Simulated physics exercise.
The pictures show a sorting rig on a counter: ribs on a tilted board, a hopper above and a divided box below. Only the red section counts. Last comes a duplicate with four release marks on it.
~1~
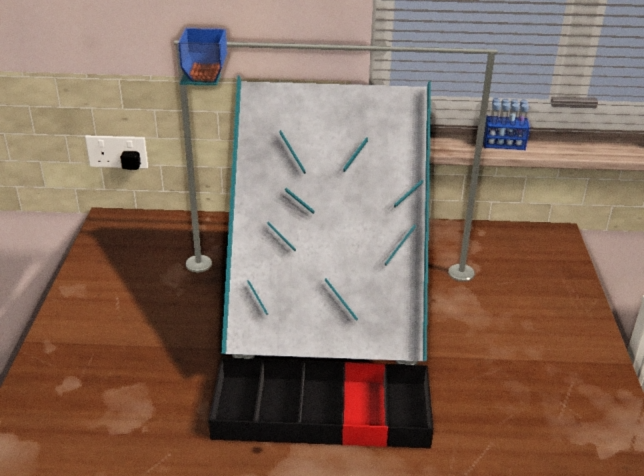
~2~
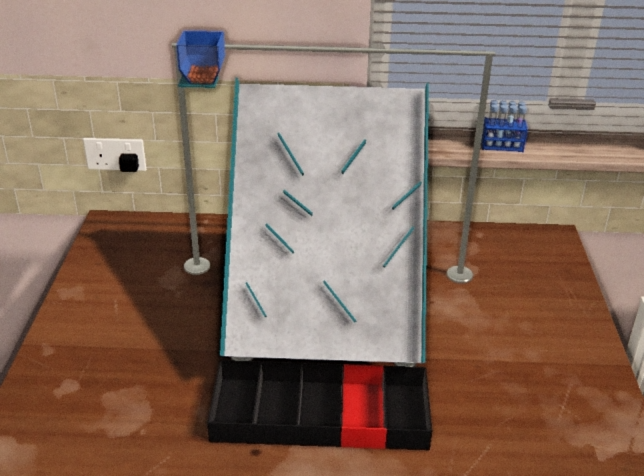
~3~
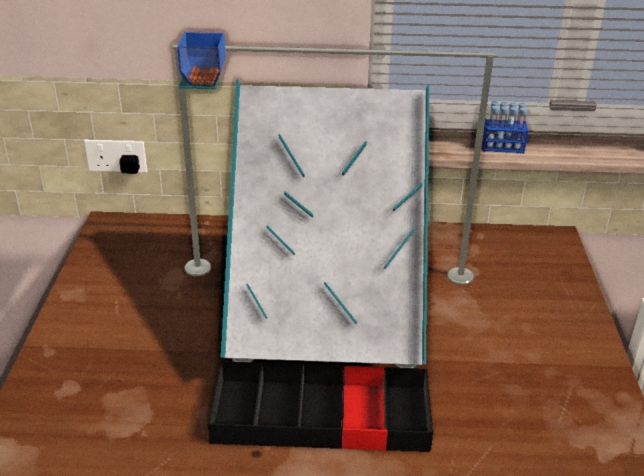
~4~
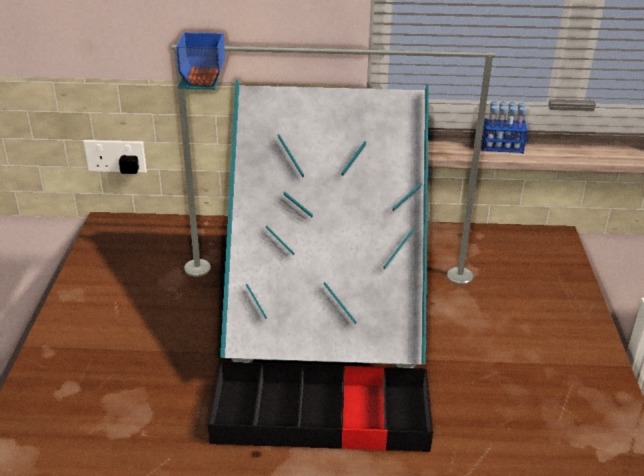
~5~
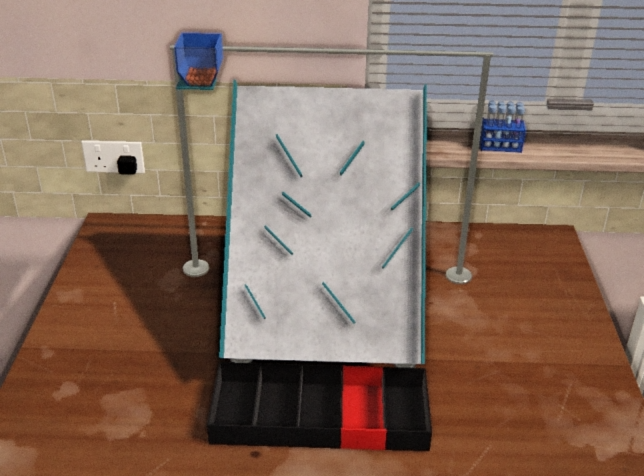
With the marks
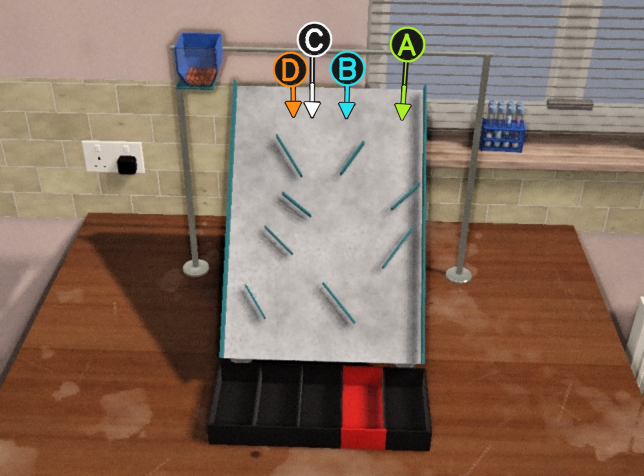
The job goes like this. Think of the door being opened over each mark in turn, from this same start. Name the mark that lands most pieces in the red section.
The answer is mark A.
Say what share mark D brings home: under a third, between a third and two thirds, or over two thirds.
Under a third.
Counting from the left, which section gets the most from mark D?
It is the fifth one.
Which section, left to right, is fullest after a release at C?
The fifth.
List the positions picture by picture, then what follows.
Hopper near (205, 73), clay pellets, door shut, in the first frame.
Ribs (278, 132) to (303, 173), (342, 171) to (366, 140), (284, 190) to (312, 213), in the second frame.
Ribs (394, 208) to (422, 183), (267, 225) to (294, 253), (385, 267) to (414, 228), in the third frame.
Ribs (246, 284) to (266, 318), (324, 282) to (356, 323), in the fourth frame.
Red section near (364, 438), number 4 of 5 from the left, in the fifth frame.
On the marked copy, mark A meets the board at (402, 114); mark B meets the board at (346, 112); mark C meets the board at (312, 111); mark D meets the board at (293, 111).
If A is chosen, close to half in the red section, close to half in other sections, only a few held on the board.
If B is chosen, close to a quarter in the red section, close to two thirds in other sections, a small share outside the box.
If C is chosen, close to a quarter in the red section, the bulk in other sections, only a few outside the box.
If D is chosen, a small share in the red section, the bulk in other sections, a small share outside the box.
